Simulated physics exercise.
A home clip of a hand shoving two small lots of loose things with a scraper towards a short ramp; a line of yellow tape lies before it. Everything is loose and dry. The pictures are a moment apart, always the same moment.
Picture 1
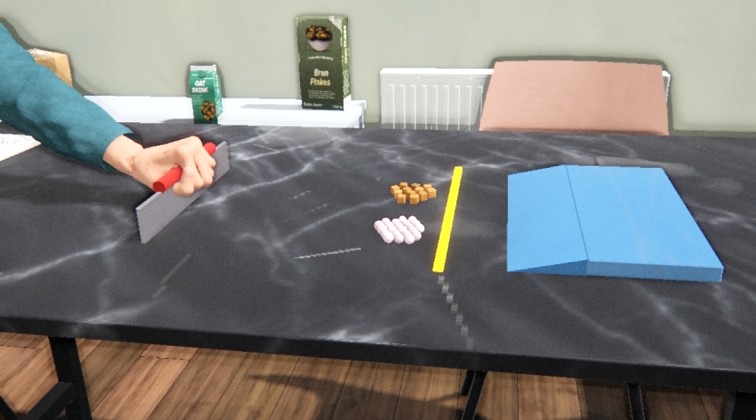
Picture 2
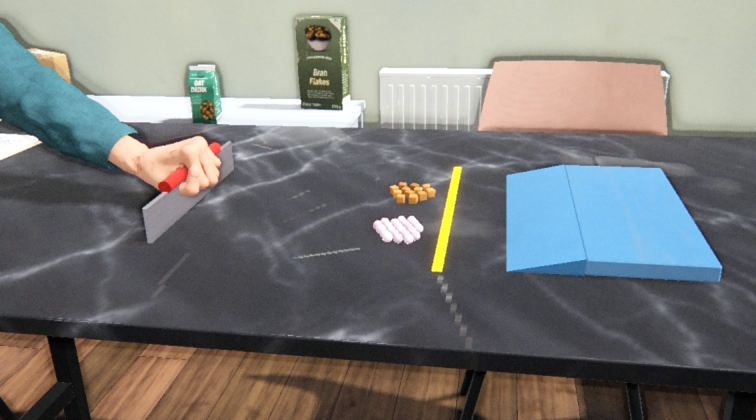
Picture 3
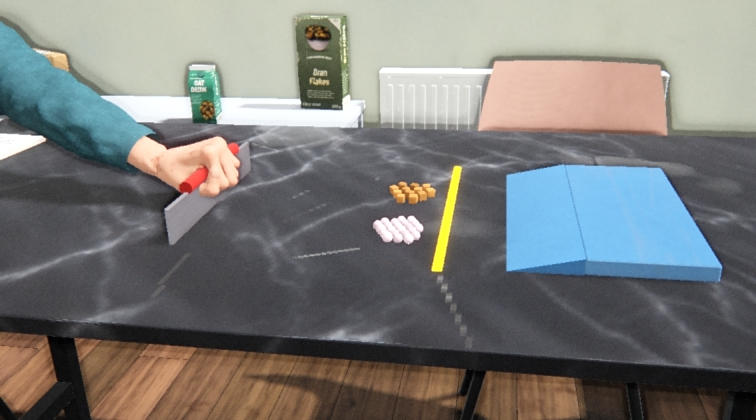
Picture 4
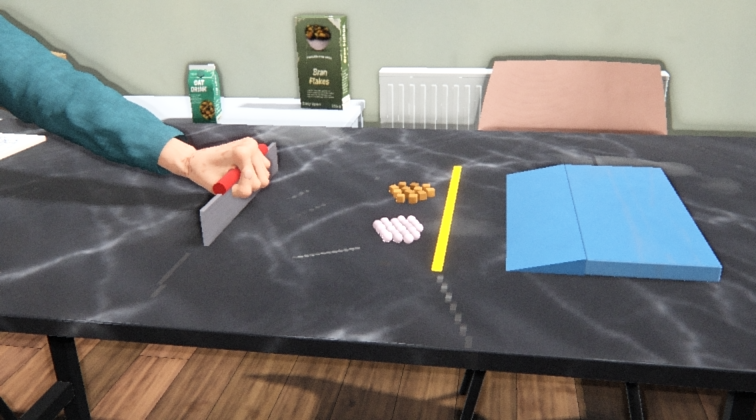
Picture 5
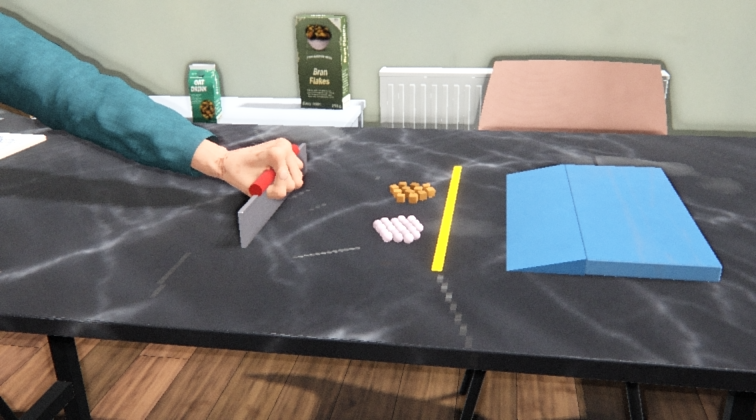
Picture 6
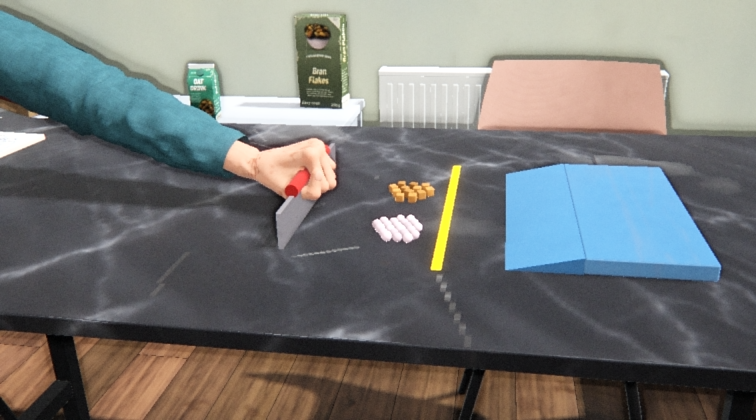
At the start, a hand holds a red-handled scraper at the left of a dark marbled table, with small brown cubes and pale pink pieces, yellow tape and a blue ramp to the right. The hand then slides the scraper steadily rightward, closing in on the two portions, which stay practically still.
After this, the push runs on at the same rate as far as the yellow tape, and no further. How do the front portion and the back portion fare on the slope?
The front portion gets at least some up and the back portion comes up short.
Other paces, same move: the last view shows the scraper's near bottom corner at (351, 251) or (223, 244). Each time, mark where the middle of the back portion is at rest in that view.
Try 1: (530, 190); try 2: (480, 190).
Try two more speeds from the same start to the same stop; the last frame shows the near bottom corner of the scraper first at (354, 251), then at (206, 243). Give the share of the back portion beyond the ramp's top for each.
Roughly 10 percent in the first try and roughly 0 percent in the second.
Then, 0.14 s on from there, scraper still moving, near (393, 177); front portion the whole lot short of the ramp; back portion the whole lot short of the ramp.
Then, 0.29 s on from there, scraper stopped at the yellow tape; front portion near a quarter on the ramp, the bulk short of the ramp; back portion the whole lot short of the ramp.
Then, 0.57 s on from there, scraper stopped at the yellow tape; front portion the bulk past the top, near a quarter on the ramp; back portion near a third on the ramp, near two thirds short of the ramp.
In the end, scraper stopped at the yellow tape; front portion all but a few past the top, a little short of the ramp; back portion none at all past the top, near a third on the ramp, near two thirds short of the ramp.
